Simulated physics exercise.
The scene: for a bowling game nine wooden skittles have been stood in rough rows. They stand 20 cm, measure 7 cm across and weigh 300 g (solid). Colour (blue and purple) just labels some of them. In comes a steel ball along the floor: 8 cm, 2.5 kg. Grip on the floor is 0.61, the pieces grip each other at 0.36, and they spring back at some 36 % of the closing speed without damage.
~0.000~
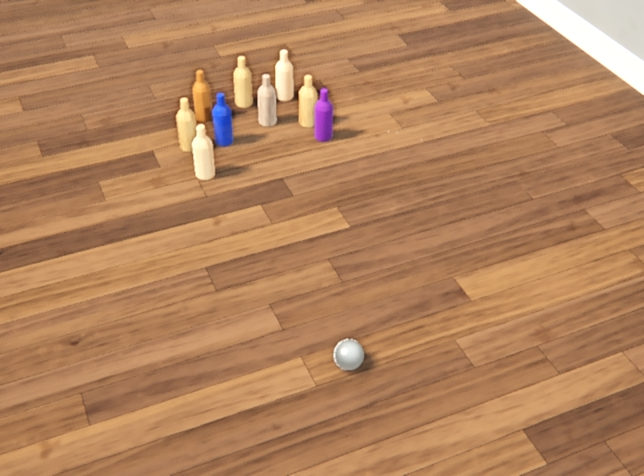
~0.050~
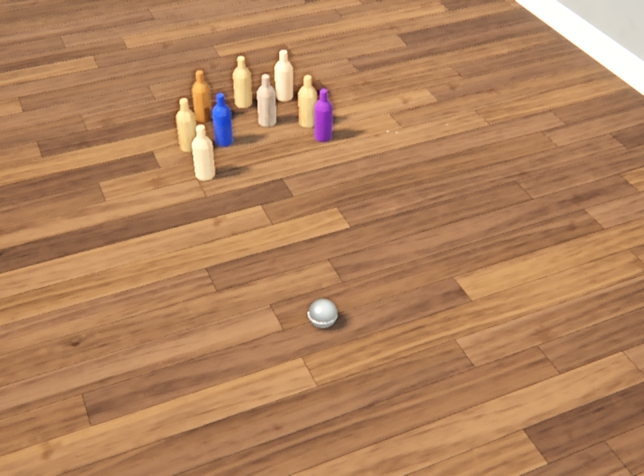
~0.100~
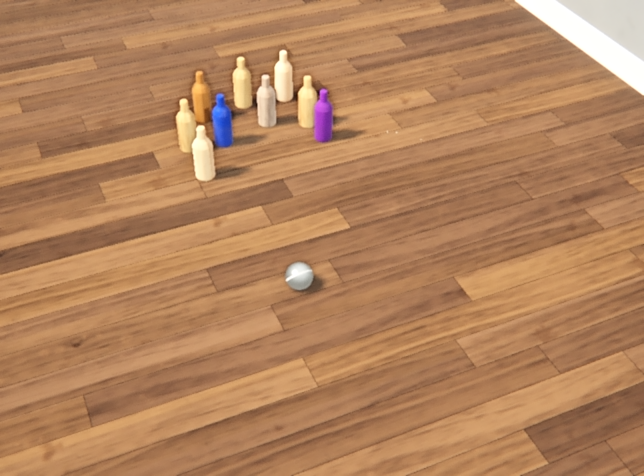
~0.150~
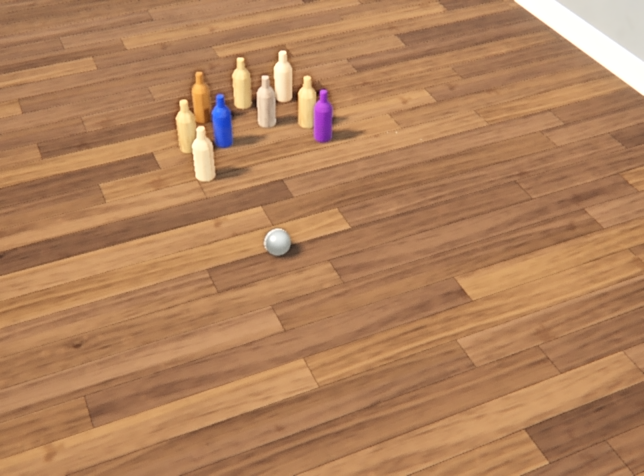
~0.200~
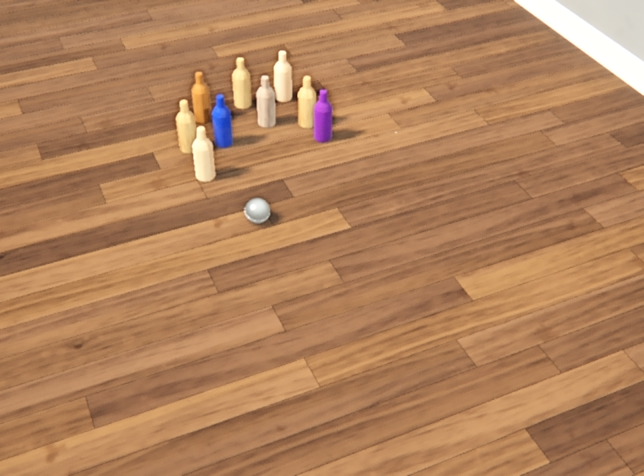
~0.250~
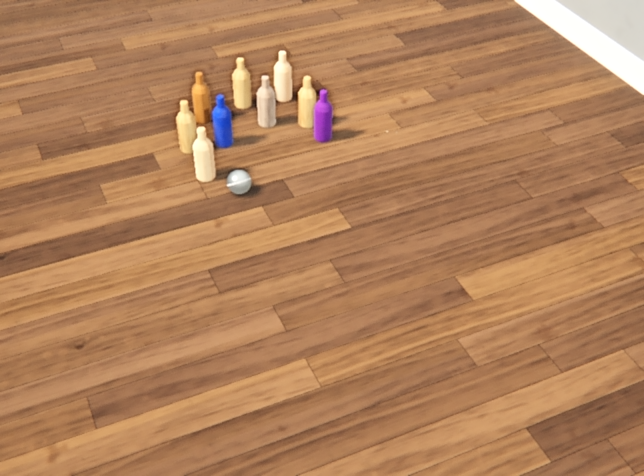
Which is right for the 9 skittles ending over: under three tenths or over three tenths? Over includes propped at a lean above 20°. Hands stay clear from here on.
The part is upwards of three tenths.
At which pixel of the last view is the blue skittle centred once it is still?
Near (239, 91).
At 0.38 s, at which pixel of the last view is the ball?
At about (196, 120).
After 0.38 s, ball still moving; 1 of the 9 skittles over; blue skittle 48° from how it stood.
After 0.50 s, ball still moving; 3 of the 9 skittles over; blue skittle lying flat.
After 0.72 s, ball still moving; 4 of the 9 skittles over; blue skittle lying flat.
In the end (1.4 s), ball rolling away; 4 of the 9 skittles over; blue skittle lying flat; purple skittle unmoved. That is 44 per cent. From the last view, middles, blue skittle near (239, 91), purple skittle near (323, 115).
